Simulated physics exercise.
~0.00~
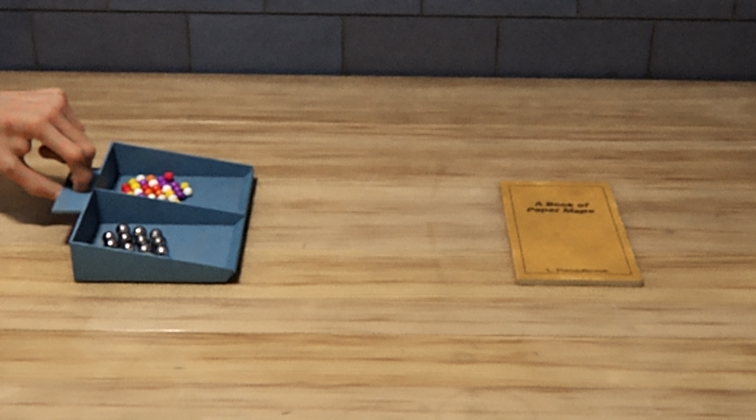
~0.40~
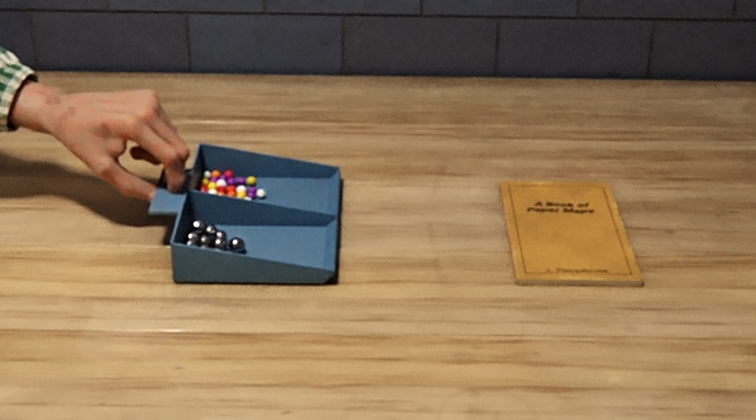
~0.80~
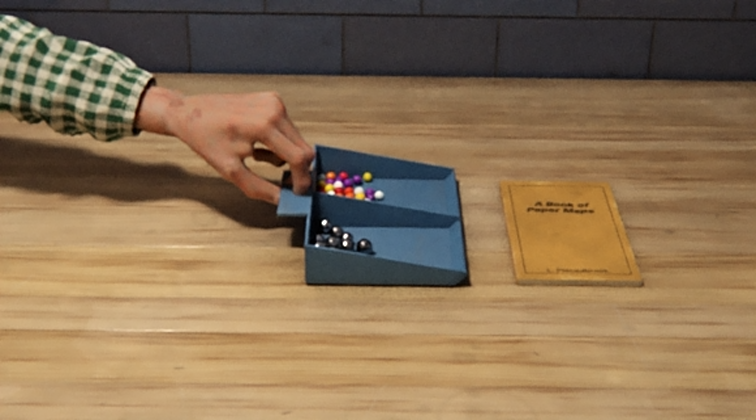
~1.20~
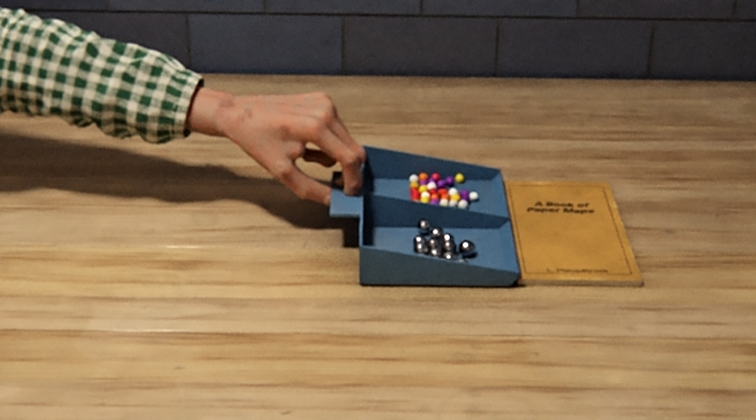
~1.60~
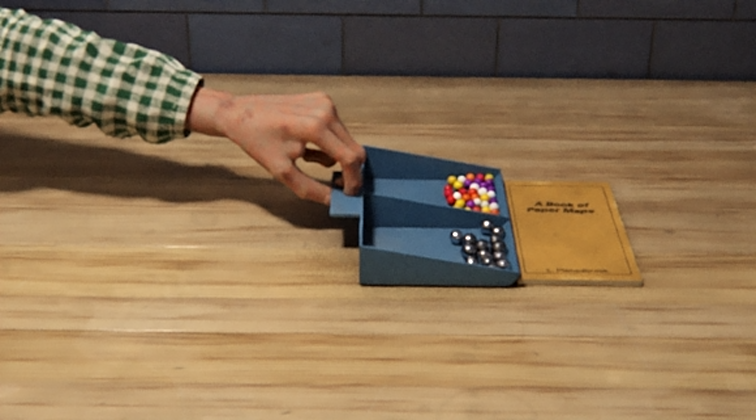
We see a hand slide a blue two-part tray of dark metallic balls and small colourful beads rightward across a wooden table until it stops against a thin yellow book; both groups then shift towards the tray's front rim and stay inside.
